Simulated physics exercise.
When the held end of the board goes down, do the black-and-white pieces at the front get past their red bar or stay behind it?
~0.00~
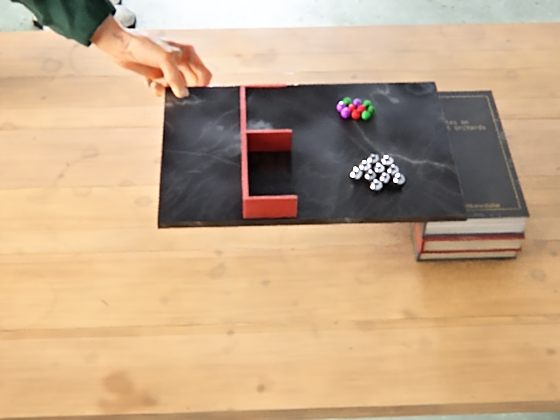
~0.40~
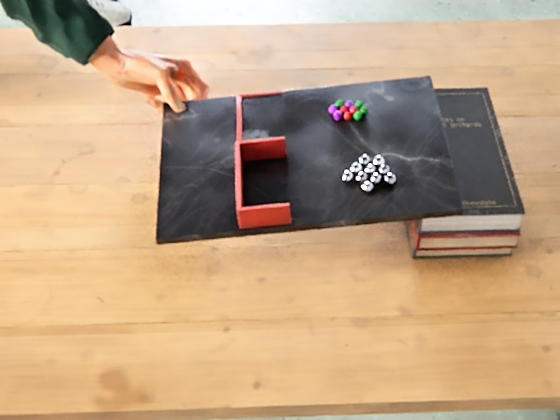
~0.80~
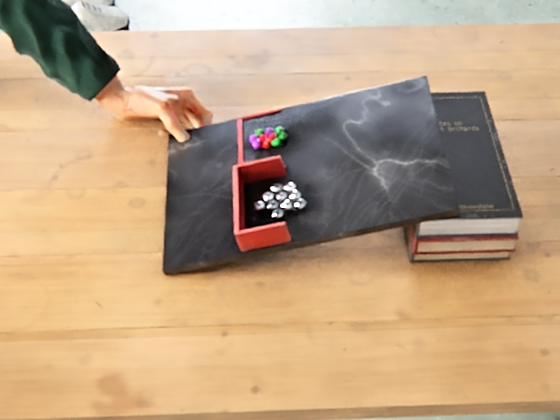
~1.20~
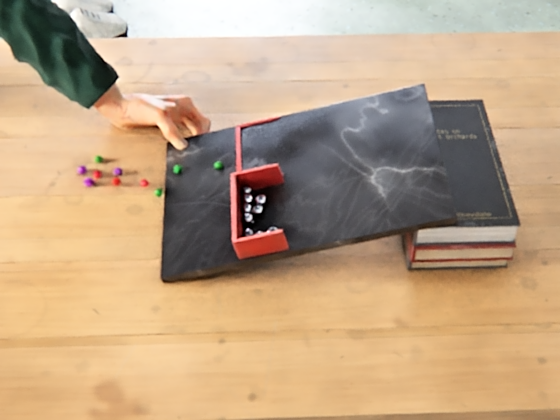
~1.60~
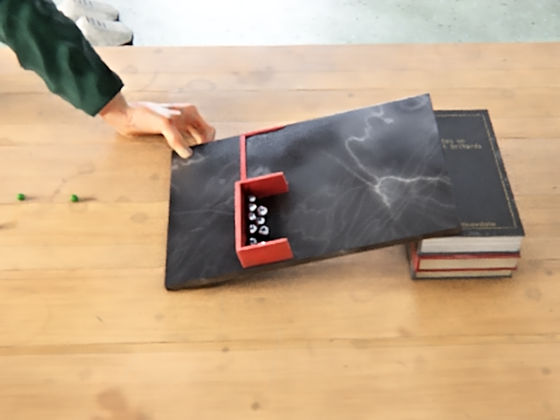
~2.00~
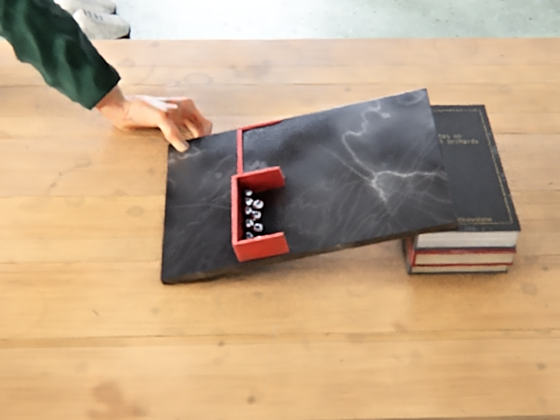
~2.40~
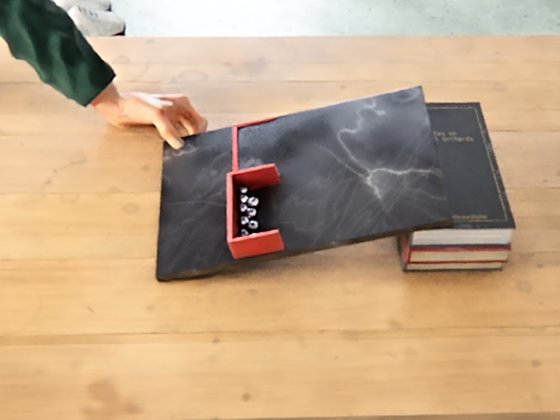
The black-and-white pieces stay gathered behind their red bar. The coloured balls at the back are the ones that get past their bar and roll away to the left.
